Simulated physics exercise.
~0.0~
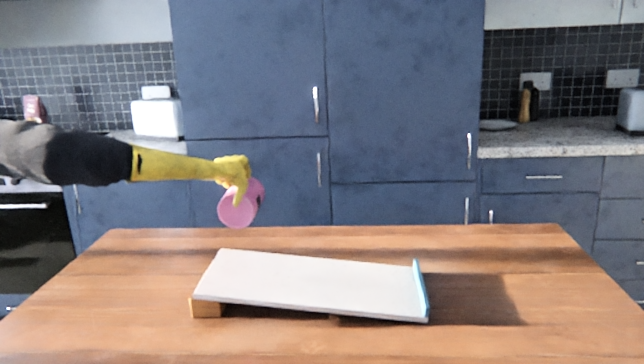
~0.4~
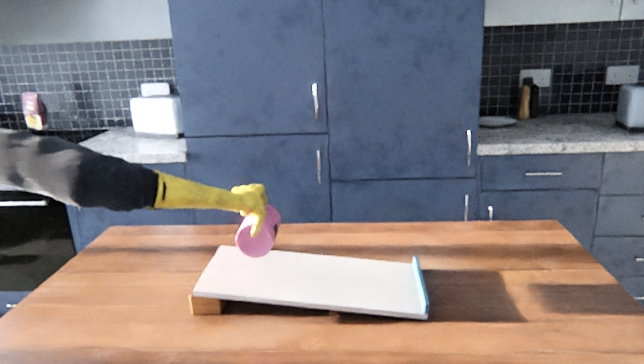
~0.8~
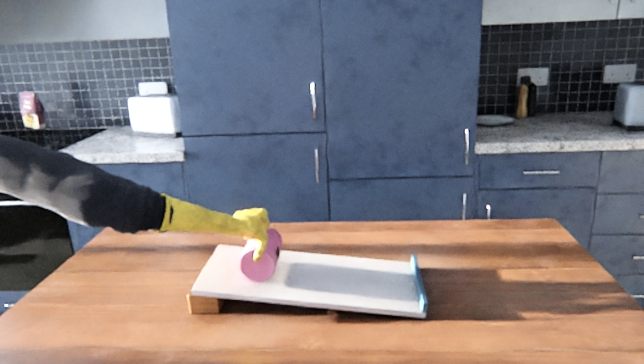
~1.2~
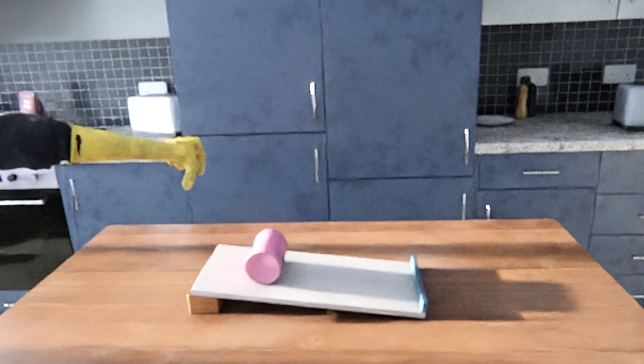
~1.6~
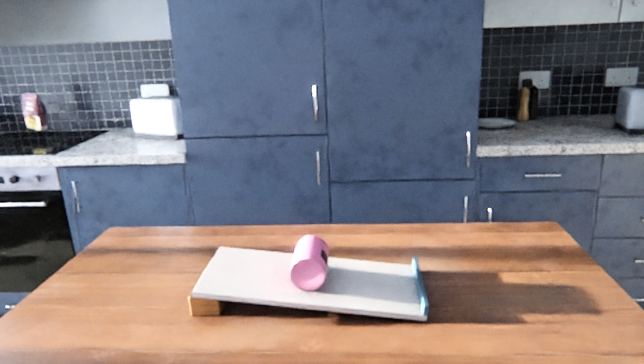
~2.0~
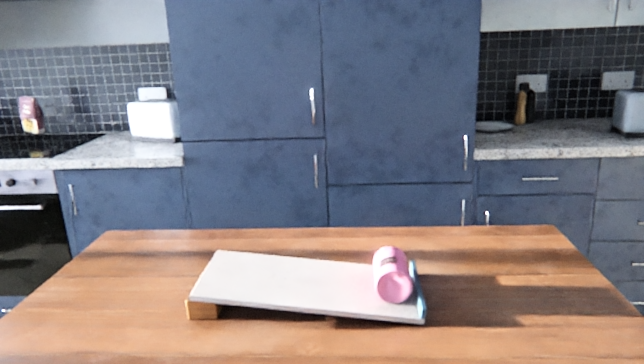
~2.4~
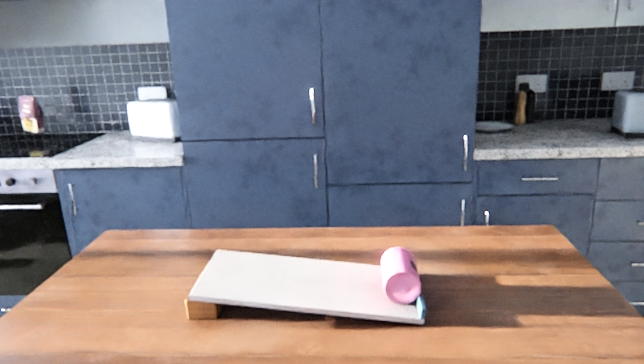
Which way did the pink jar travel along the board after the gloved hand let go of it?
It travelled to the right, down the slope towards the low end of the board.
